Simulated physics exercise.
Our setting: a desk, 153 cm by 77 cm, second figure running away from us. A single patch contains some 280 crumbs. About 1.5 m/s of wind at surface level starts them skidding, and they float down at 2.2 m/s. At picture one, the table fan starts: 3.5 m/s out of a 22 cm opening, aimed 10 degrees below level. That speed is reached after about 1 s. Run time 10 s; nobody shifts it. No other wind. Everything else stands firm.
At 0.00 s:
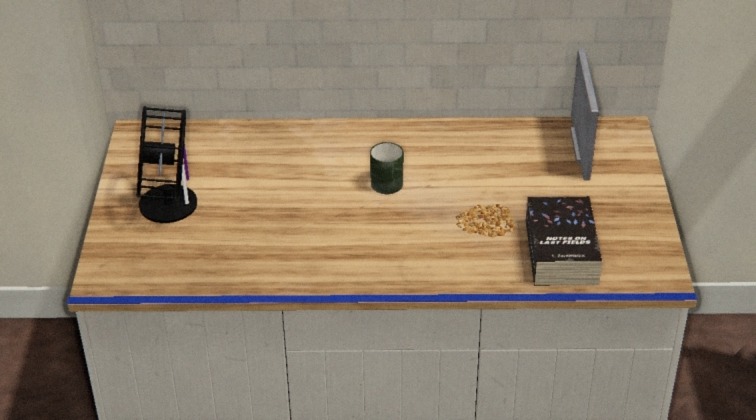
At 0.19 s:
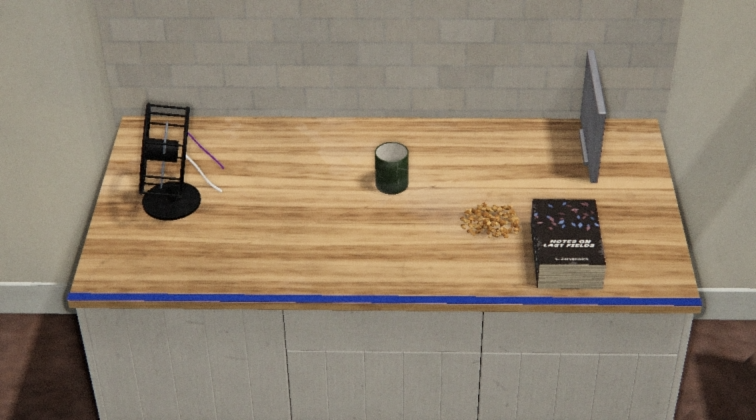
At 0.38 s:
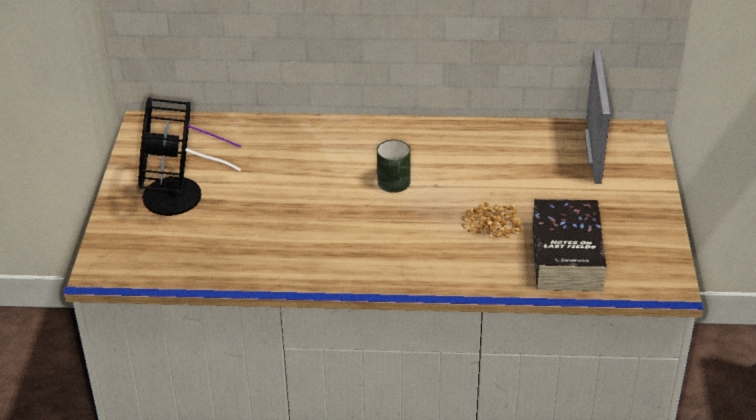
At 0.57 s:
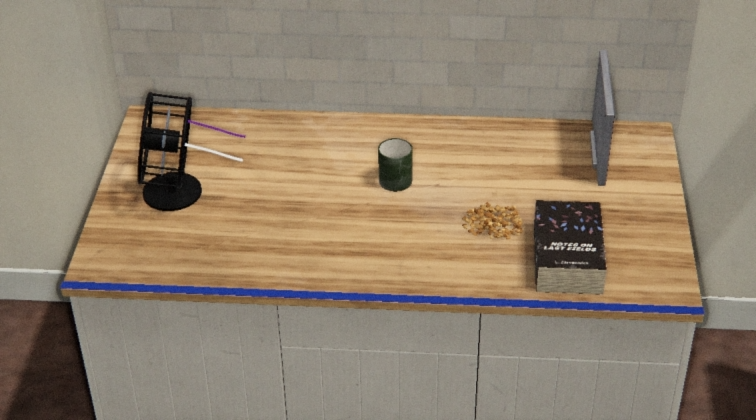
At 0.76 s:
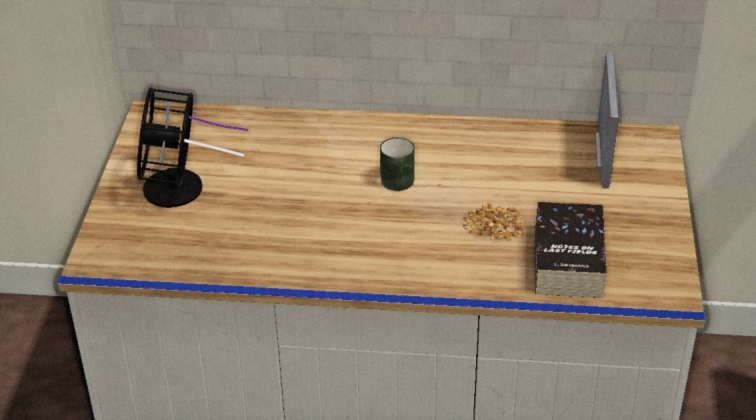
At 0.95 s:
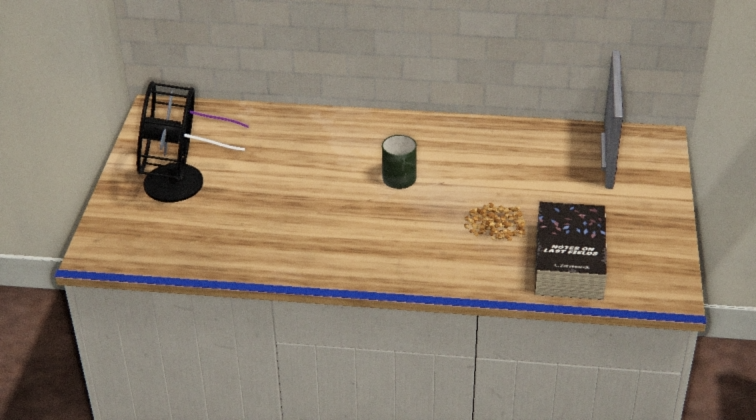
To begin with, purple and white ribbons hang on a black table fan at the left of a wooden counter. The ribbons then lift and stream out to the right, as the view tilts slightly, while the crumbs, green mug, dark book and upright grey panel stay in place on the counter.
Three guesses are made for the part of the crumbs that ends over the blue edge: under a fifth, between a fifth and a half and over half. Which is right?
The share over the blue edge is from a fifth to a half.
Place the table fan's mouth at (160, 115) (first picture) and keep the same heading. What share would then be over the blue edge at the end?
In that case roughly 0 percent.
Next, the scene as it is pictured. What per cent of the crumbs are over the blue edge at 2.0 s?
Roughly 10 per cent.
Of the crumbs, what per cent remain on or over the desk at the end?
Around 5 in a hundred remain.
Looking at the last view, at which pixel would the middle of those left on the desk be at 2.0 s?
Look about (534, 239) in the last picture.
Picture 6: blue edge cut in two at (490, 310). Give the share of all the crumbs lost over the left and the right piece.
0 % left and 40 % right.
After 2.0 s the count stands so, 12 % are over the blue edge; the middle of those still in play is near (535, 241).
After 3.2 s the count stands so, 31 % are over the blue edge.
After 5.5 s the count stands so, 38 % are over the blue edge.
After 10.0 s, at the end, 39 % are over the blue edge.
